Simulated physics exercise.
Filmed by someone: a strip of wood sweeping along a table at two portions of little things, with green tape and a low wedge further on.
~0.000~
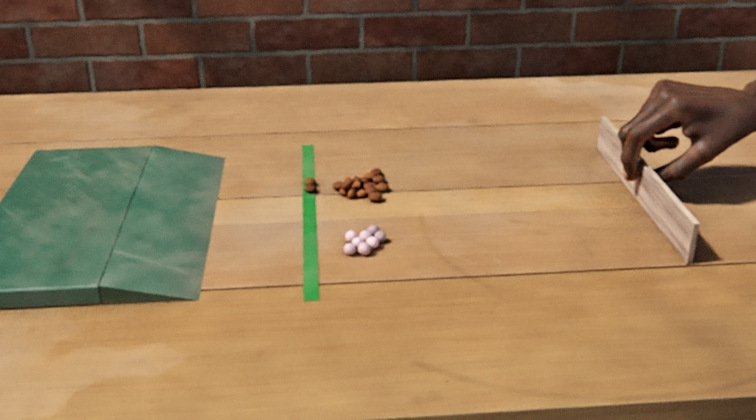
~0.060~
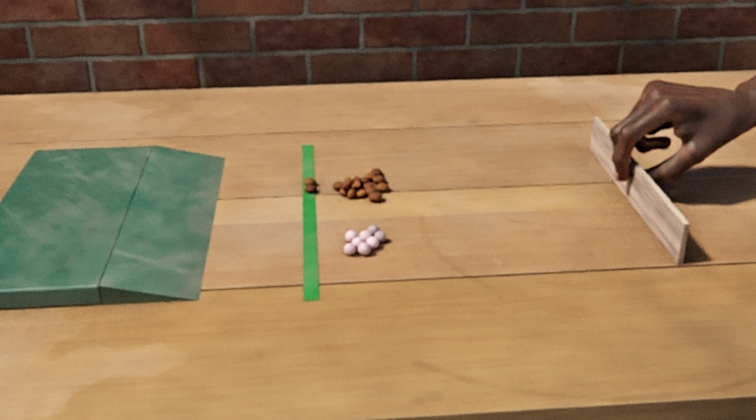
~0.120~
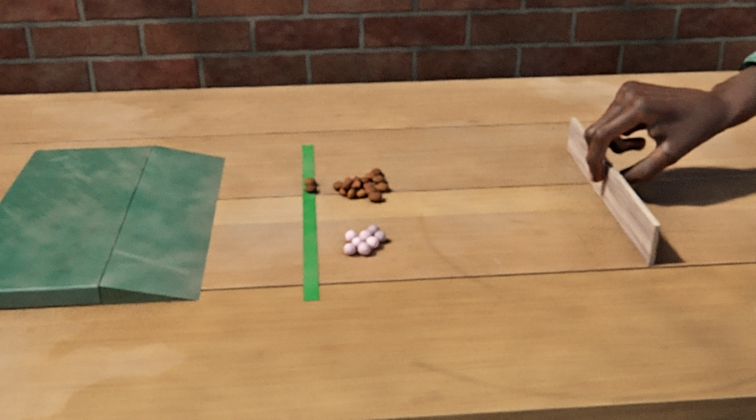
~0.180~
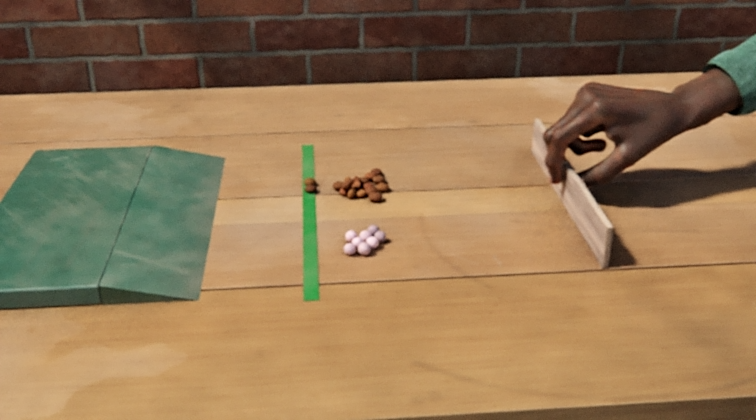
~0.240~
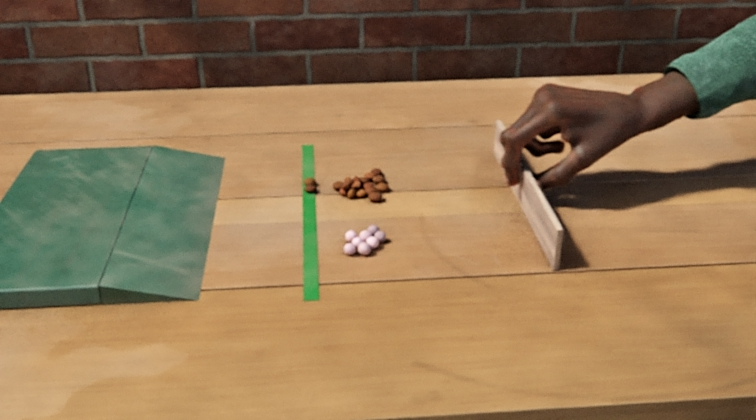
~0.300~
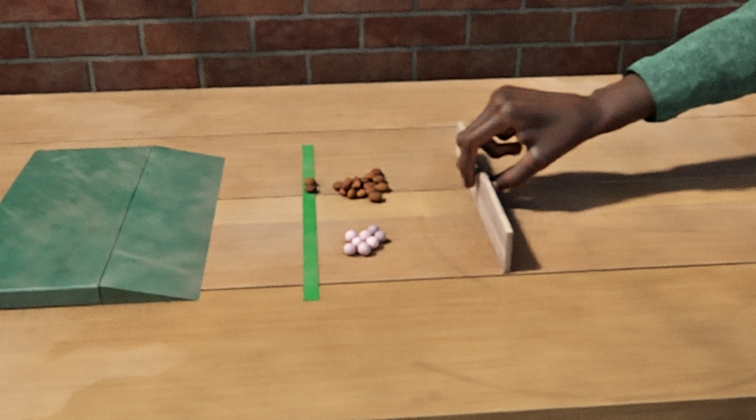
A plank-topped wooden table stands before a red brick wall, seen from slightly above by a camera that stays still. A green wedge lies at the left, a bright green tape strip crosses the middle, and right of it sit reddish-brown lumps, one on the tape, with pale pink balls nearer. A dark-skinned hand, its green sleeve gradually appearing, slides an upright wooden strip steadily leftward from the right, while both little piles stay still.
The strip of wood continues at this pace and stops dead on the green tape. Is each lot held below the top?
The nearer lot: No, some goes over; the farther lot: Yes, it stays below.
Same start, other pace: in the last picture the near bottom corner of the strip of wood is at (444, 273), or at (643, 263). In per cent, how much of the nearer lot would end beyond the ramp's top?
Lab note: Share about 100 per cent at the first pace, 0 per cent at the second.
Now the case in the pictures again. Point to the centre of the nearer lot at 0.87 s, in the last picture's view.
Near (97, 227).
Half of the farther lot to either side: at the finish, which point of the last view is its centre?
Its centre settles around (233, 193).
Around 0.43 s, strip of wood still moving, near (382, 173); nearer lot all short of the ramp; farther lot all short of the ramp.
Around 0.59 s, strip of wood stopped at the green tape; nearer lot all short of the ramp; farther lot all short of the ramp.
Around 0.87 s, strip of wood stopped at the green tape; nearer lot most past the top, about a quarter on the ramp; farther lot all short of the ramp.
Finally (1.8 s), strip of wood stopped at the green tape; nearer lot all past the top; farther lot none past the top, all short of the ramp.
